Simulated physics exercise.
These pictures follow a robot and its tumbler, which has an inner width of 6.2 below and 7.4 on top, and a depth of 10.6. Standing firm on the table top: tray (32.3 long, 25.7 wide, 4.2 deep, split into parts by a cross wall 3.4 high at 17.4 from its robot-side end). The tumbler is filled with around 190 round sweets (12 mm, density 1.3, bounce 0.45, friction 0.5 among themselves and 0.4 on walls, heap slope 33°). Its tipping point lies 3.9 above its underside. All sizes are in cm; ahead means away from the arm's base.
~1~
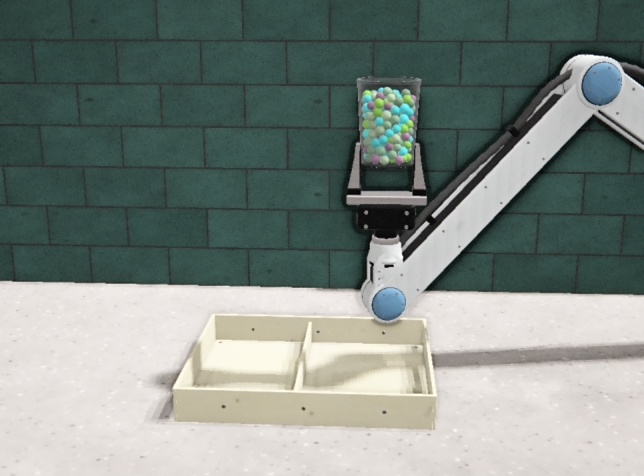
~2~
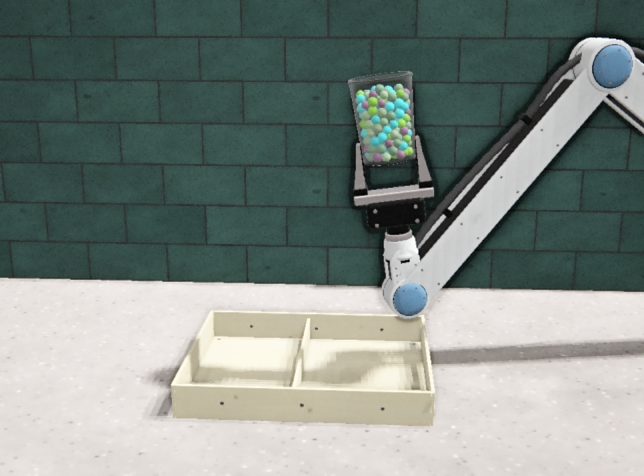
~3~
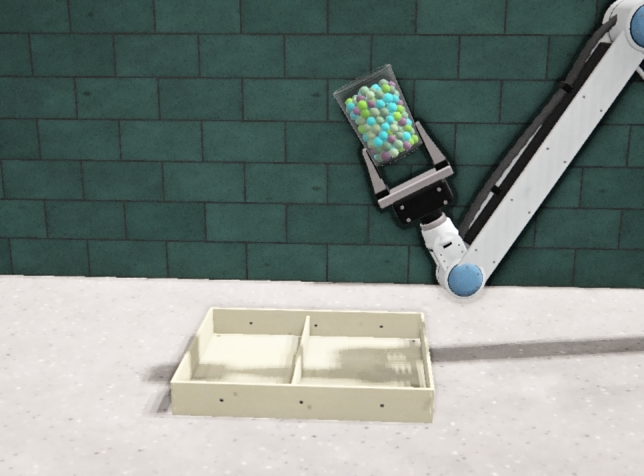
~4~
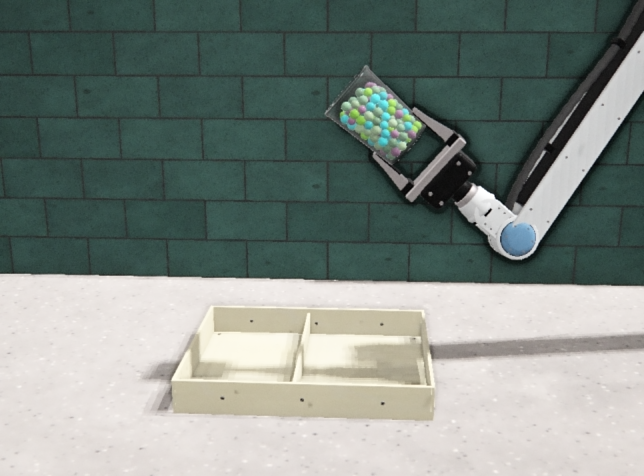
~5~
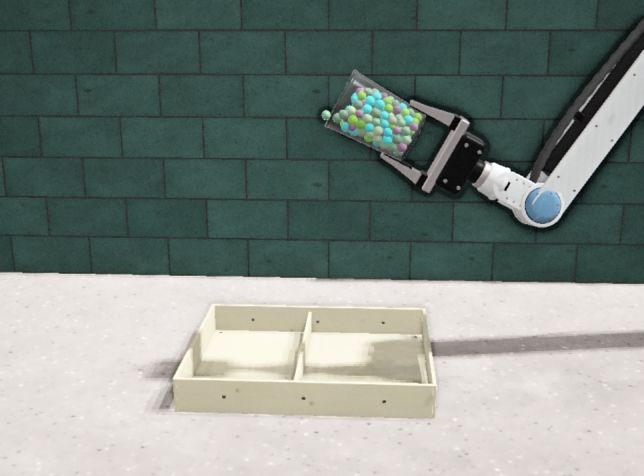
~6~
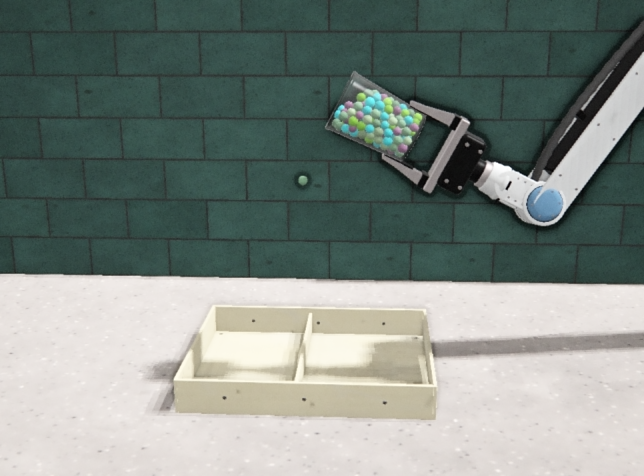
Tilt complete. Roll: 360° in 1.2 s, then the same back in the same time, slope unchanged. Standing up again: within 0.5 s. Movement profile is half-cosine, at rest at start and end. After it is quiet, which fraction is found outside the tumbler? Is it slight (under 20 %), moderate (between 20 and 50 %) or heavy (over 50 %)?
It is slight, under 20 %.
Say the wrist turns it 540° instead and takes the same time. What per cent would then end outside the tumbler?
In that case you'd get close to 10 per cent.
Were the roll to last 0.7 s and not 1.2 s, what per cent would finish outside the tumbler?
It would come to around 5 percent.
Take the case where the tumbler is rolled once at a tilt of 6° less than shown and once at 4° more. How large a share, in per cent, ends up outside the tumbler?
Roughly 5 % on the first try and 15 % on the second.
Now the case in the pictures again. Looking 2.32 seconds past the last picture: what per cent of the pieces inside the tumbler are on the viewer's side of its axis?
It's close to 45 percent.
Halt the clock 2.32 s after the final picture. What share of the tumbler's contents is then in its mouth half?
Roughly 45 %.
Then, 1.16 s later, tipped 63°, highest piece 39 above the table; 180 in the tumbler, 6 in the far-side part, 1 in flight or on a rim.
Then, 2.32 s later, tipped 63°, highest piece 39 above the table; 174 in the tumbler, 11 in the far-side part, 1 in the robot-side part, 1 in flight or on a rim.
Then, 3.10 s later, upright, highest piece 41 above the table; 170 in the tumbler, 15 in the far-side part, 2 in the robot-side part.
Then, 3.80 s later, upright, highest piece 41 above the table; 170 in the tumbler, 15 in the far-side part, 2 in the robot-side part.
At rest, 170 in the tumbler, 15 in the far-side part, 2 in the robot-side part. That is 9 % outside the tumbler.
